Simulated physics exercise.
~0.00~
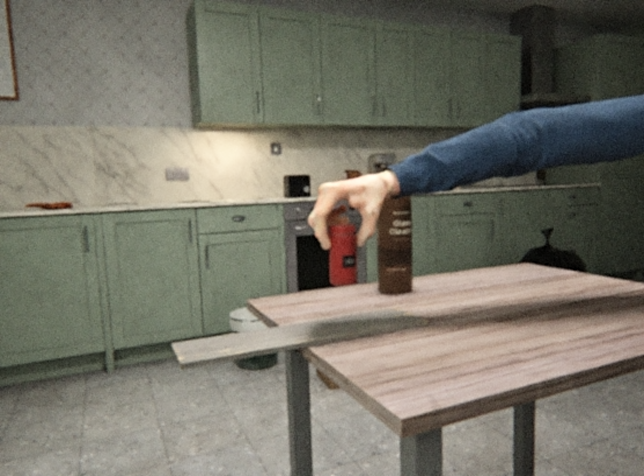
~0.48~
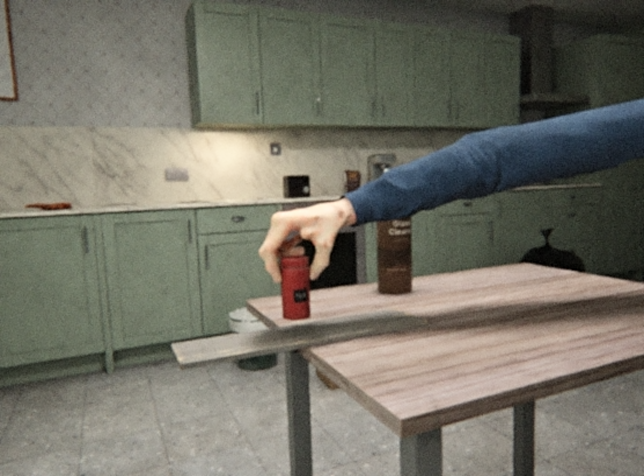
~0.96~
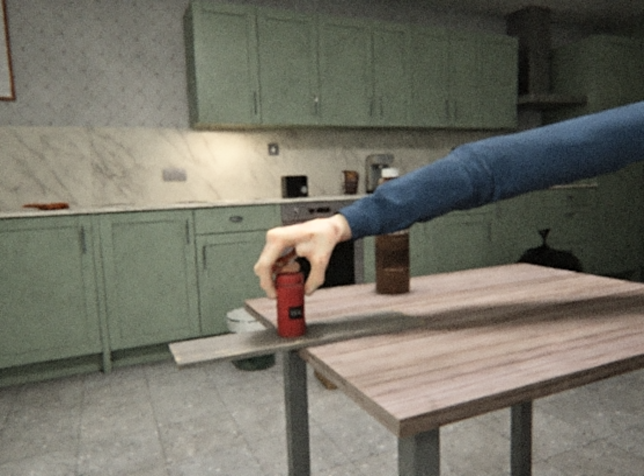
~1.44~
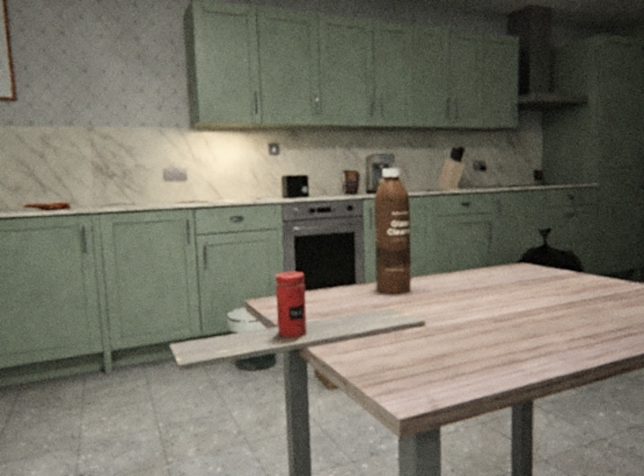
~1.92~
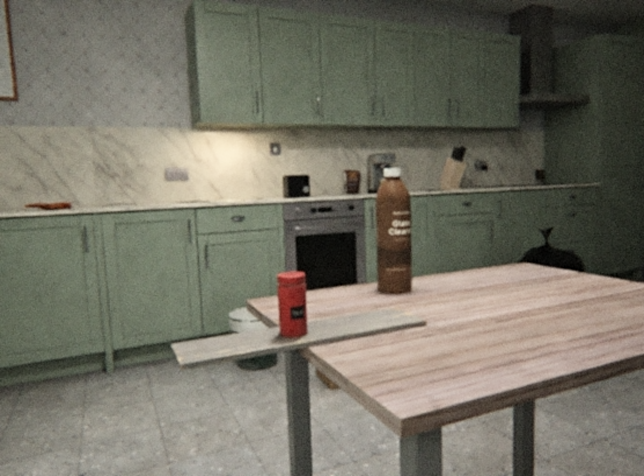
A hand in a blue sleeve reaches in from the right over a wooden table, gripping a red shaker, in a kitchen with green cupboards seen from across the table. A greyish board lies at the table's near left edge, jutting out over the floor, and a brown bottle with a white cap stands farther back. The hand carries the shaker left and down, then sets it upright on the board close to the table's edge. It lets go and withdraws from view. The shaker stays standing, the board keeps its balance, and the bottle remains in place.
